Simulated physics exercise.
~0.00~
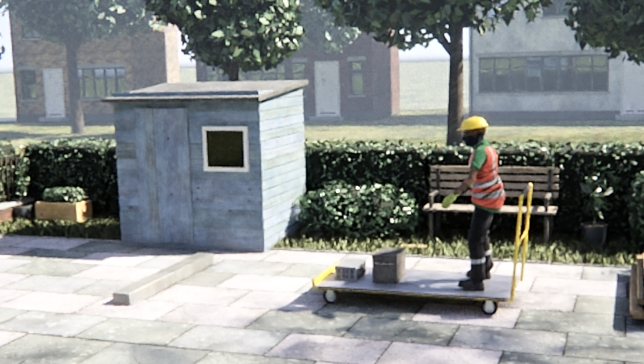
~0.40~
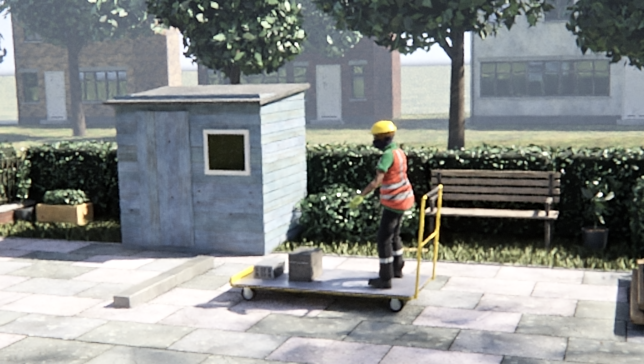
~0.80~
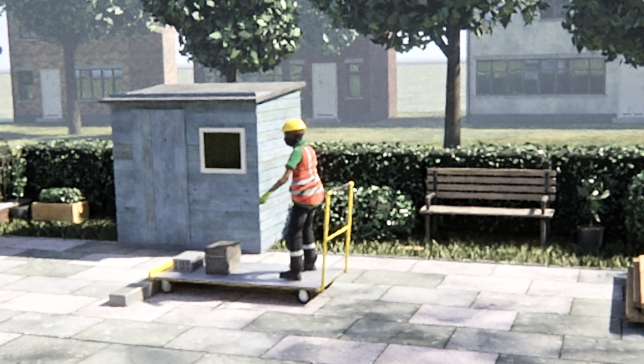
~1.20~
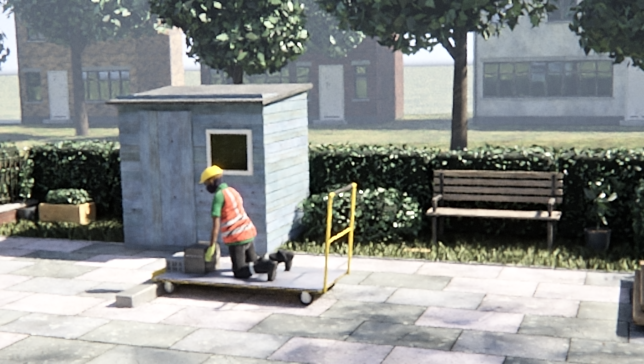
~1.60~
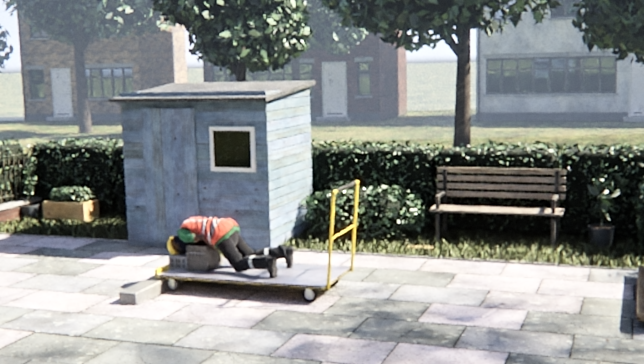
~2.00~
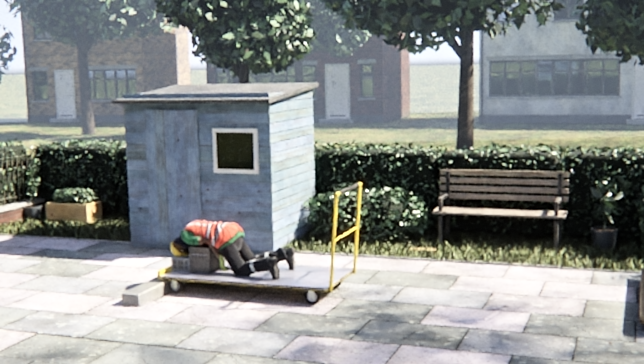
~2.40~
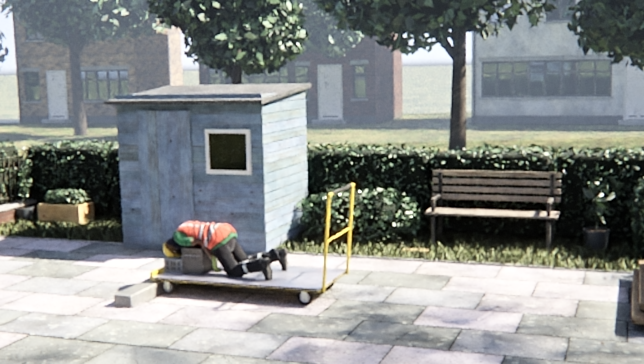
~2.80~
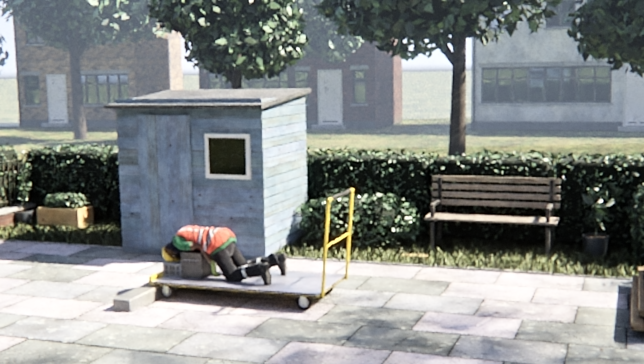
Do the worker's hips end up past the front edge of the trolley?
No, the worker's hips stay behind the front edge. The worker ends up kneeling on the deck, folded forward over the boxes.
